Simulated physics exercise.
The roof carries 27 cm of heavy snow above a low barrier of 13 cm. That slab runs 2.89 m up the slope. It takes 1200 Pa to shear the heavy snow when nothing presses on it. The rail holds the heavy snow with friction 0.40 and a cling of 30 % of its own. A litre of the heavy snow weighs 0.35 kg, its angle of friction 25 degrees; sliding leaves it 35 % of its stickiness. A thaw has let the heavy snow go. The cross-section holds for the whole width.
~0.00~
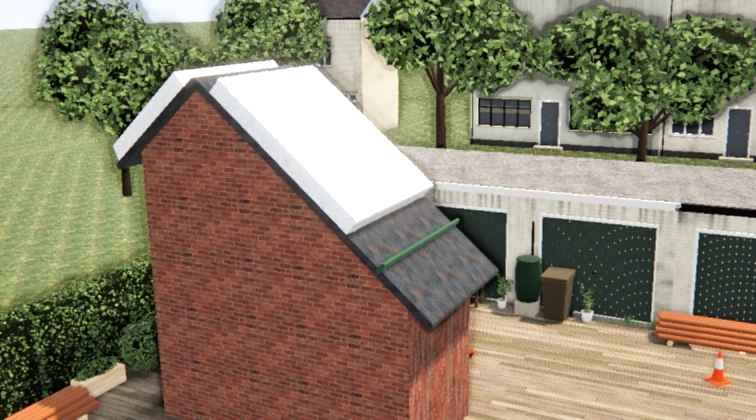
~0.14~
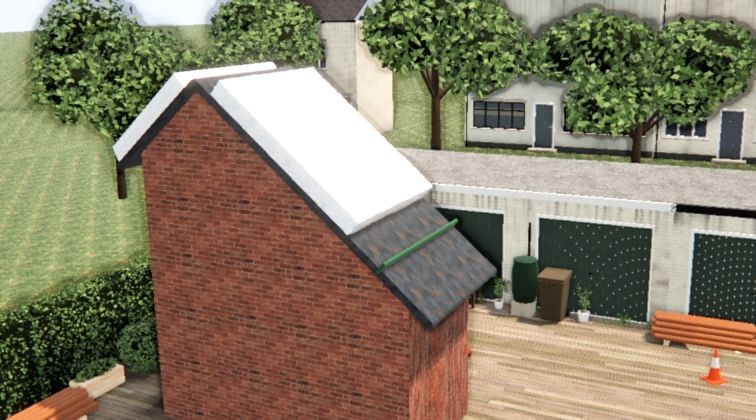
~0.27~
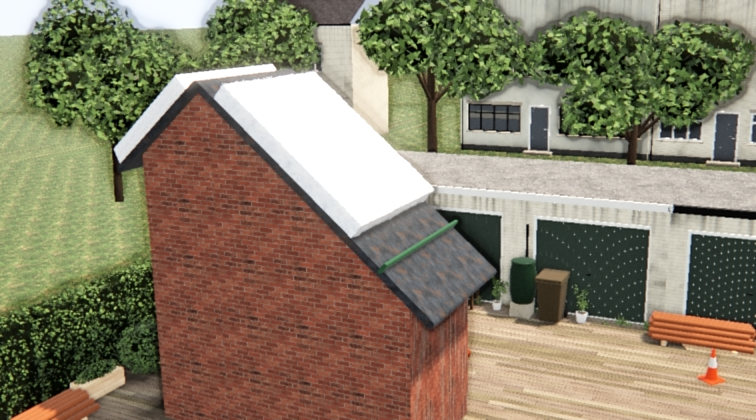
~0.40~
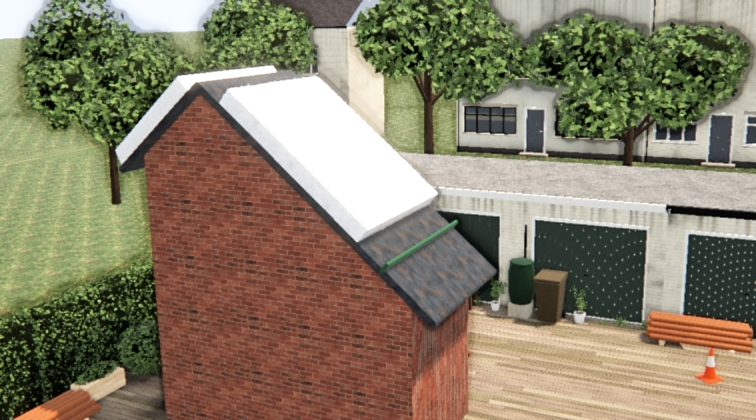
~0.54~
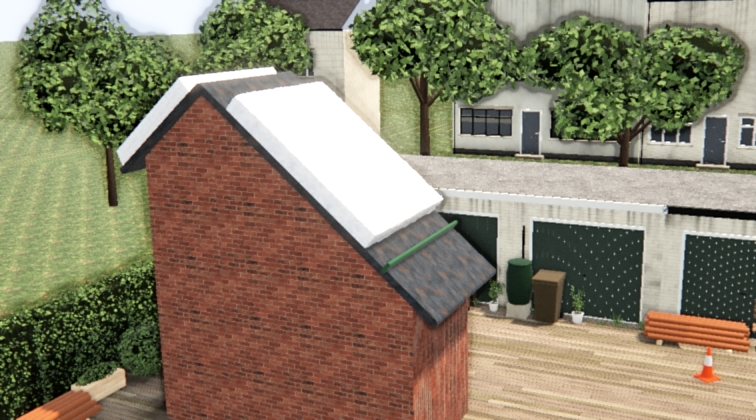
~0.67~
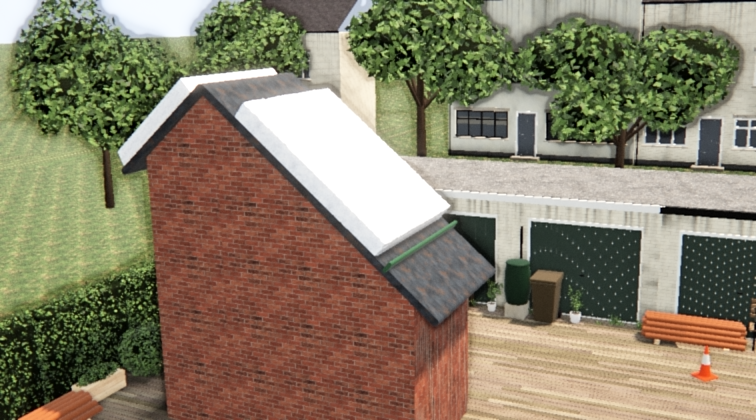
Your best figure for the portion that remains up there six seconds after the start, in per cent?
Close to 58 per cent.
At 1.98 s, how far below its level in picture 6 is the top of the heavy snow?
Roughly 1.0 m.
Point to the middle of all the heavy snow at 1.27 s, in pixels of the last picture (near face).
Near (351, 218).
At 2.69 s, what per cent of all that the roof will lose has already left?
Some 90 per cent.
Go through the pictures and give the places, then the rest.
Front end of the heavy snow at (356, 221), in the first frame.
Front end of the heavy snow at (357, 222), its middle shifted 1.4 cm, in the second frame.
Front end of the heavy snow at (360, 225), its middle shifted 5.7 cm, in the third frame.
Front end of the heavy snow at (366, 230), its middle shifted 13 cm, in the fourth frame.
Front end of the heavy snow at (374, 236), its middle shifted 25 cm, in the fifth frame.
Front end of the heavy snow at (384, 245), its middle shifted 41 cm, in the sixth frame.
By 1.27 s, 100 % of the snow is on the roof.
By 1.98 s, 78 % of the snow is on the roof.
By 2.69 s, 63 % of the snow is on the roof.
By 3.40 s, 58 % of the snow is on the roof.
By 6.00 s, at the end, 58 % of the snow is on the roof.
